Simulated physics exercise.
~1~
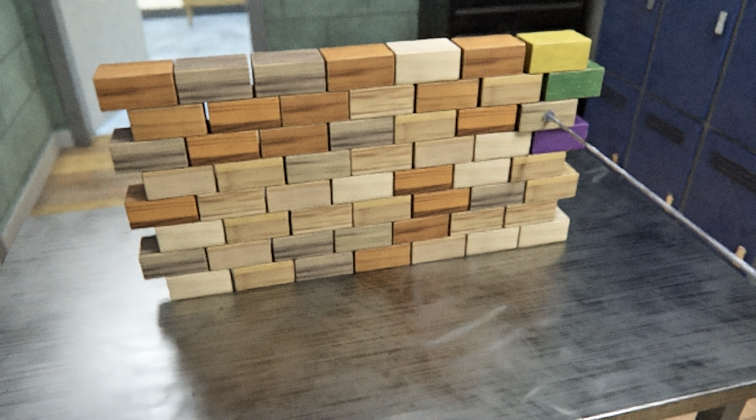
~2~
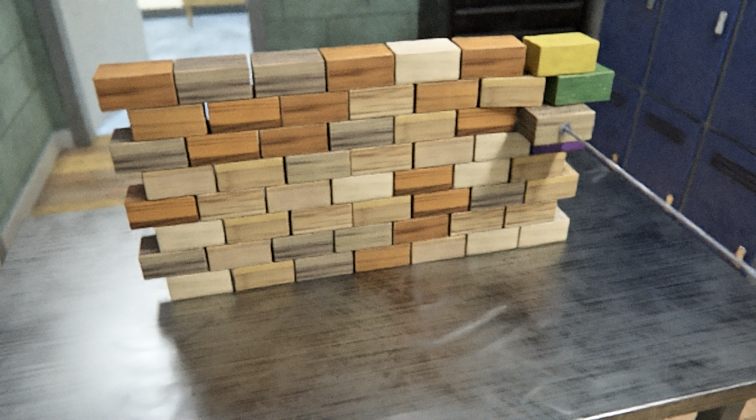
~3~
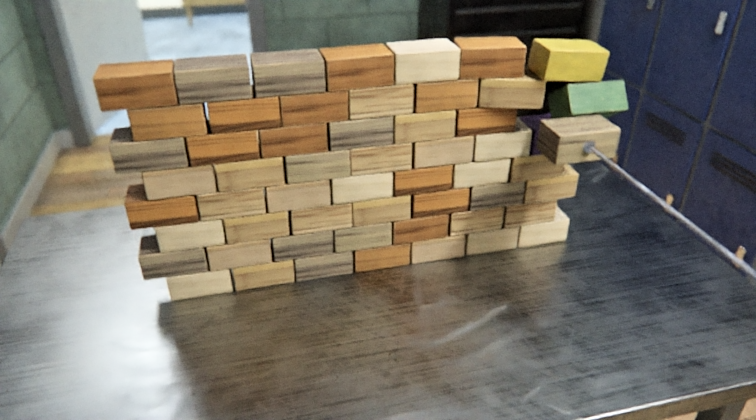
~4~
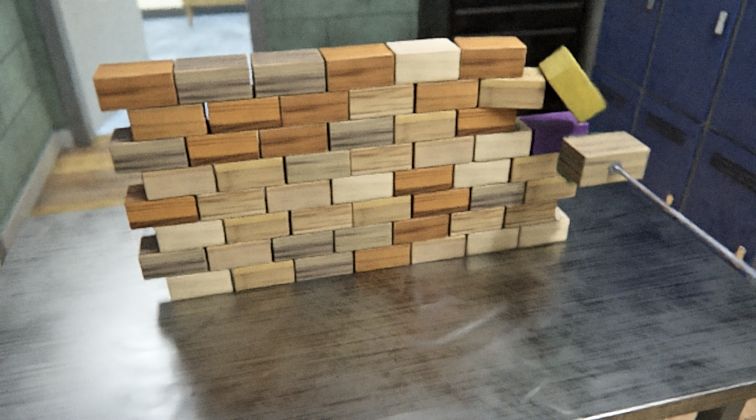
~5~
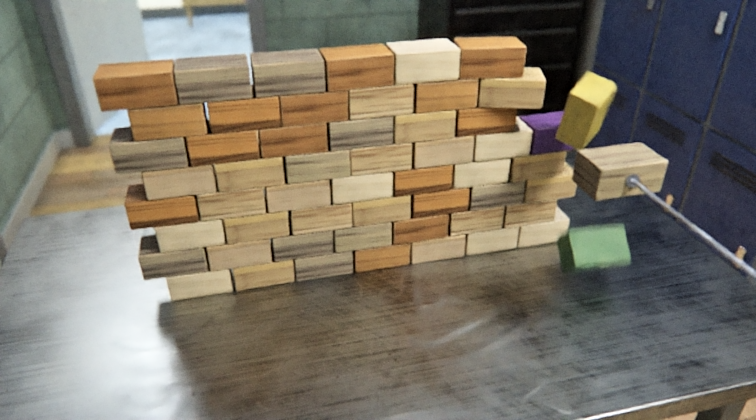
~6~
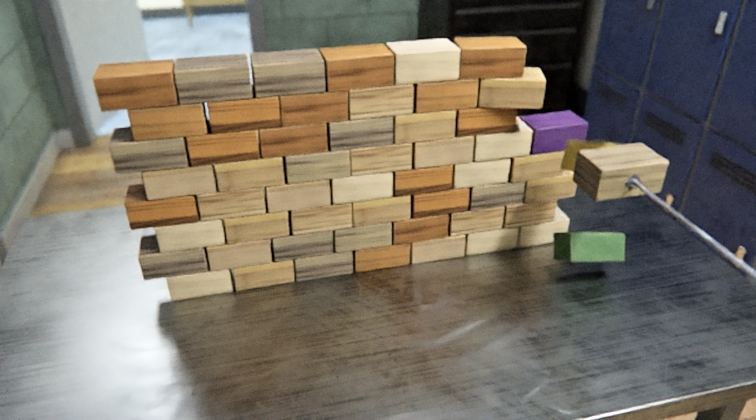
A wall of wooden toy blocks in orange, grey and pale tones stands on a dark, shiny table, seen from the front and slightly above, with blue lockers behind at right. At its right end, a yellow block tops a green one, with a pale block and a purple block beneath. A thin rod draws the pale block out to the right, carrying the green and yellow blocks outward. The green block drops to the table, while the yellow one tips and tumbles behind the pulled block. The rod stops with its block clear, and the purple block and remaining wall still stand.
